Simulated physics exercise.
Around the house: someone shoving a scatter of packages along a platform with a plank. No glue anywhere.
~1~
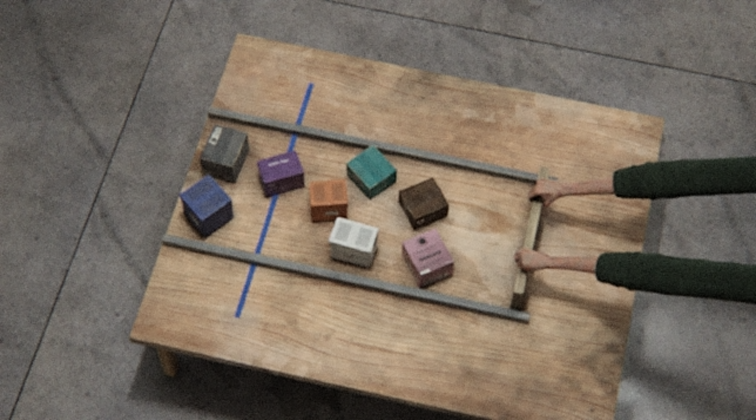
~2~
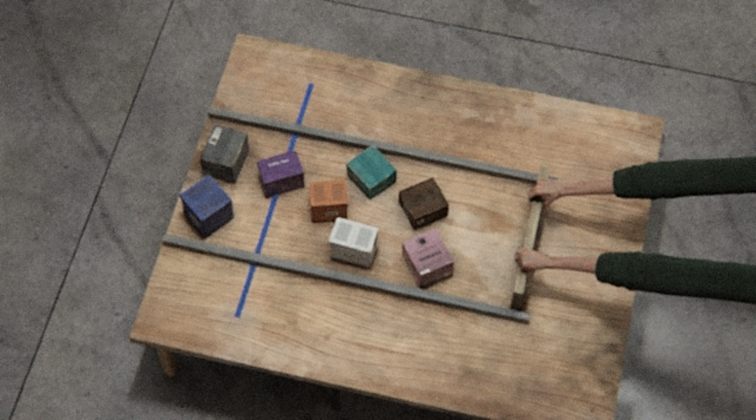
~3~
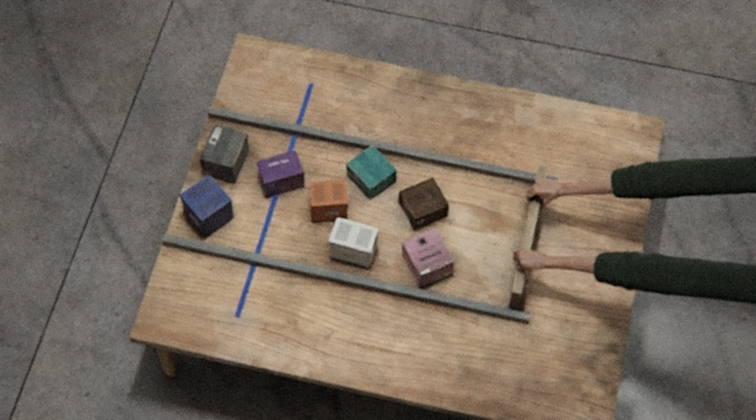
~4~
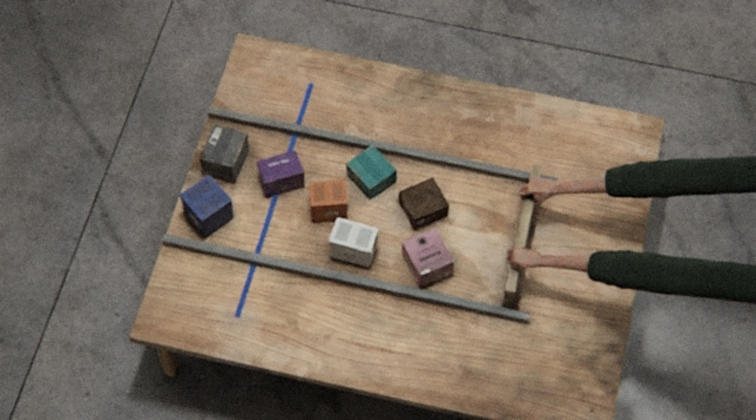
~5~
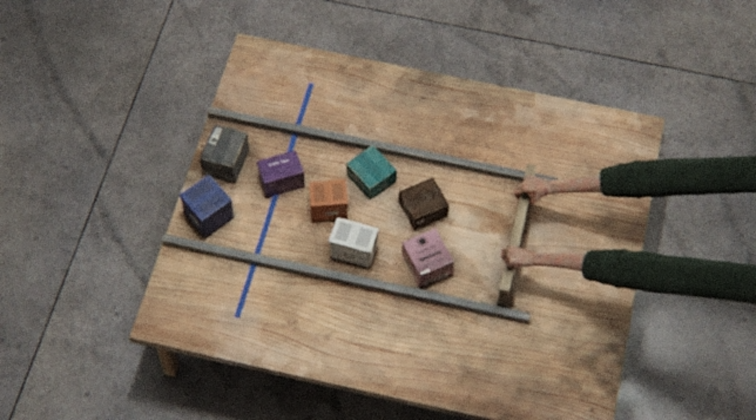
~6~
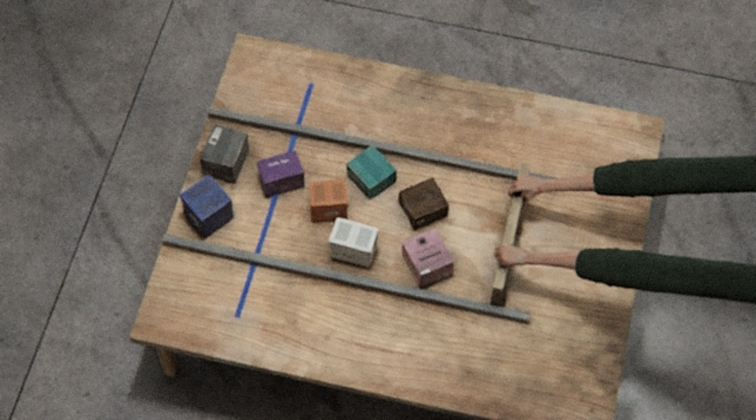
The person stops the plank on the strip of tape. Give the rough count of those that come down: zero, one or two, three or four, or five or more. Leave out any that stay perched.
As it turns out, the number that fall off is one or two.
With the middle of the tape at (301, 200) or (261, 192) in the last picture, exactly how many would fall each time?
In that order 0 and 2.
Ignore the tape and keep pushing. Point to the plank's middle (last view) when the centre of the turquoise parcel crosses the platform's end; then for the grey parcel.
Its middle is around (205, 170) and around (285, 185).
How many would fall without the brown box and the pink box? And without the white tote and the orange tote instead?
0 in the first case, 0 in the second.
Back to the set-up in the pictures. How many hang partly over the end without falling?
Overhanging: 0.
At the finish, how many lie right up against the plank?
That makes 3.
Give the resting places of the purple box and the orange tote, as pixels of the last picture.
First (226, 153), then (220, 177).
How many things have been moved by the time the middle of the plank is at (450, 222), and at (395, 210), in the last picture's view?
First 1, then 4.
A little later, none off yet; grey parcel at rest near (225, 154); blue tote at rest near (207, 207); purple box at rest near (281, 174).
When it is over, the number that fall off is one or two; down, blue tote and grey parcel.
